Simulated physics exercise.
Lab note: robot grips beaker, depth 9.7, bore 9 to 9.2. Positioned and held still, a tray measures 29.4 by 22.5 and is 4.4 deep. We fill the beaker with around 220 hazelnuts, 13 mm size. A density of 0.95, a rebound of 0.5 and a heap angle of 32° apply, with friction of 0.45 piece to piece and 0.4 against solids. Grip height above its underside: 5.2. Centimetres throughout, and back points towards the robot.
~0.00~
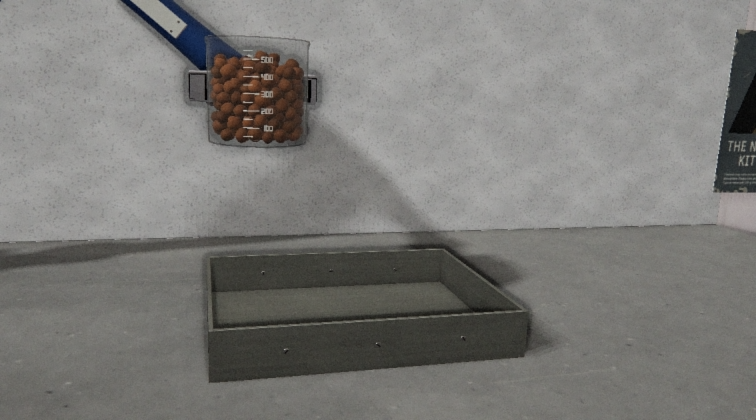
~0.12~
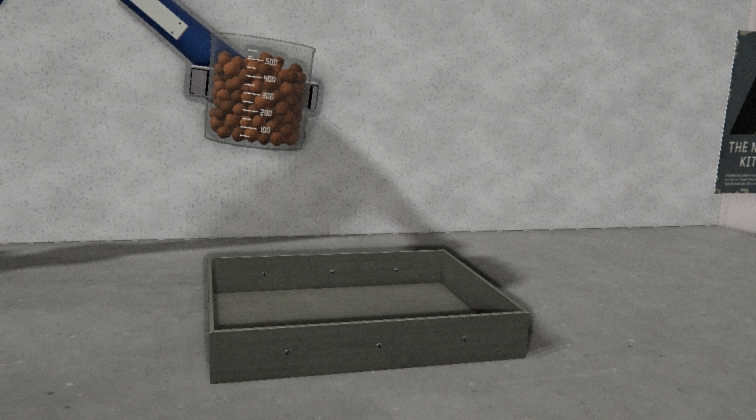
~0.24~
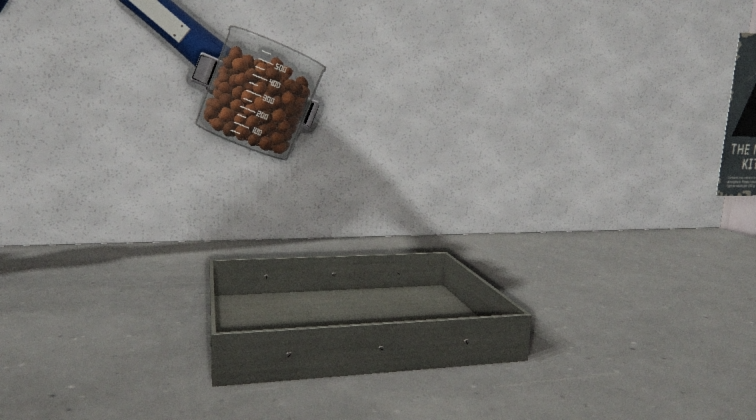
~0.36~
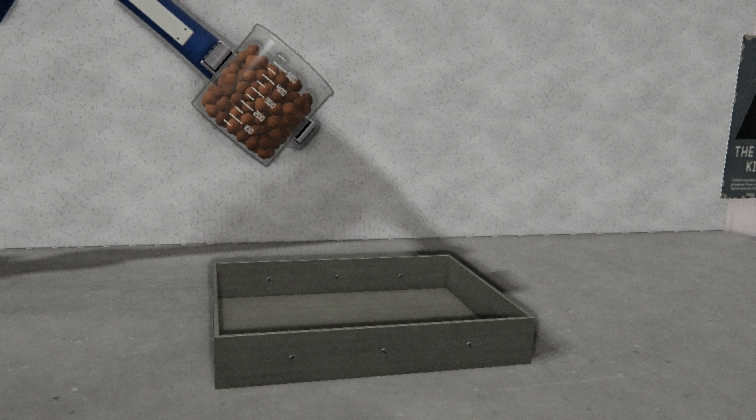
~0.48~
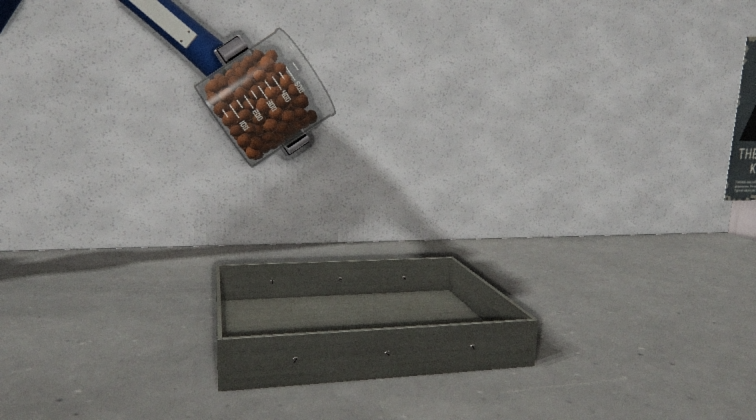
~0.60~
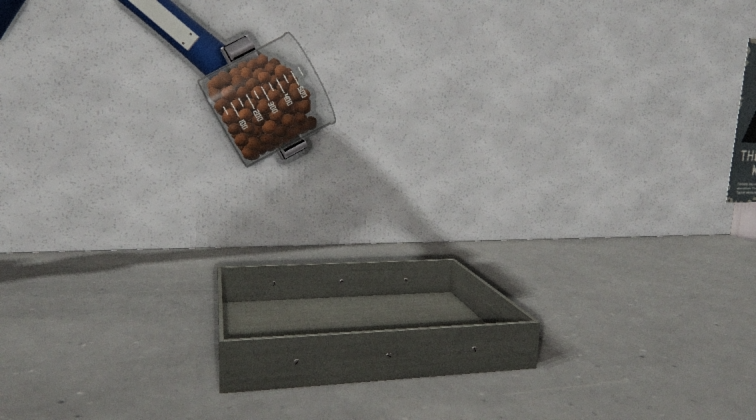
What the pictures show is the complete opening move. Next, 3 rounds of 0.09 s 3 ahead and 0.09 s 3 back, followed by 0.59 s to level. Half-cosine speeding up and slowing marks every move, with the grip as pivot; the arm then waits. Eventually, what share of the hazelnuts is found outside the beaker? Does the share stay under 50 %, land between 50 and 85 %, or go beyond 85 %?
It stays under 50 %.
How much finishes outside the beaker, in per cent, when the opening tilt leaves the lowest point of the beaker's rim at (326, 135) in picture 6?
60 %.
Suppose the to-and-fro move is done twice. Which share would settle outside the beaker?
It would be near 25 per cent.
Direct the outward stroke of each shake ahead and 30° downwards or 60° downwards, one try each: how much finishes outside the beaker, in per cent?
First try some 15 %, second try some 10 %.
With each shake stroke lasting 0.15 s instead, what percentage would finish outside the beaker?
The share would be near 10 %.
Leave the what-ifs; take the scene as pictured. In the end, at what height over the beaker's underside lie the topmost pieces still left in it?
About 8.5 cm.
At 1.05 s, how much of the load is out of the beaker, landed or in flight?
About 25 in a hundred parts are out by then.
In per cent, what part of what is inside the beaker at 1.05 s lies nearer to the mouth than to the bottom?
Close to 35 in a hundred.
After 1.05 s, tilted 61° forward, highest piece 27 above the table; 171 in the beaker, 33 in the tray, 21 in flight or on a rim.
After 1.50 s, tilted 20° forward, highest piece 28 above the table; 155 in the beaker, 65 in the tray, 5 on the table or floor.
After 1.93 s, level, highest piece 28 above the table; 155 in the beaker, 65 in the tray, 5 on the table or floor.
After 2.98 s, level, highest piece 28 above the table; 155 in the beaker, 65 in the tray, 5 on the table or floor.
In the end, 155 in the beaker, 65 in the tray, 5 on the table or floor. That is 31 % outside the beaker.
